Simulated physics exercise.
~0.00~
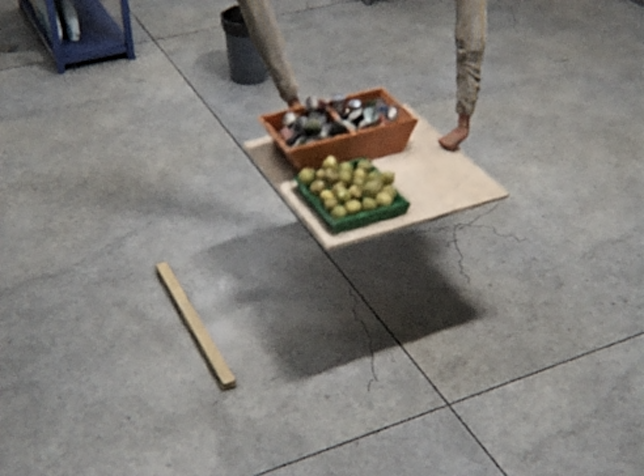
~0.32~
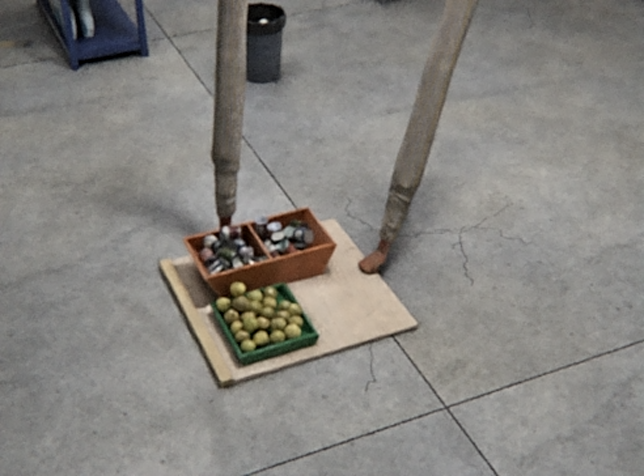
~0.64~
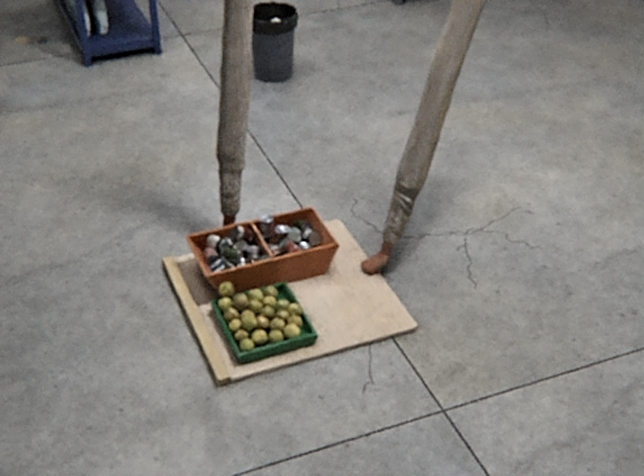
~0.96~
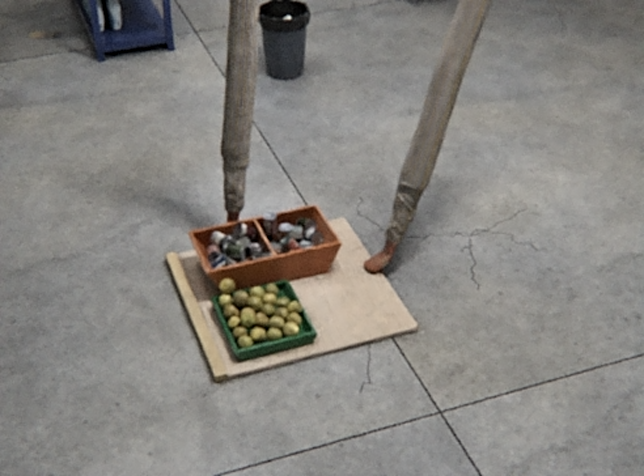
Two arms lower a board with baskets of yellow apples and small tins against a batten.
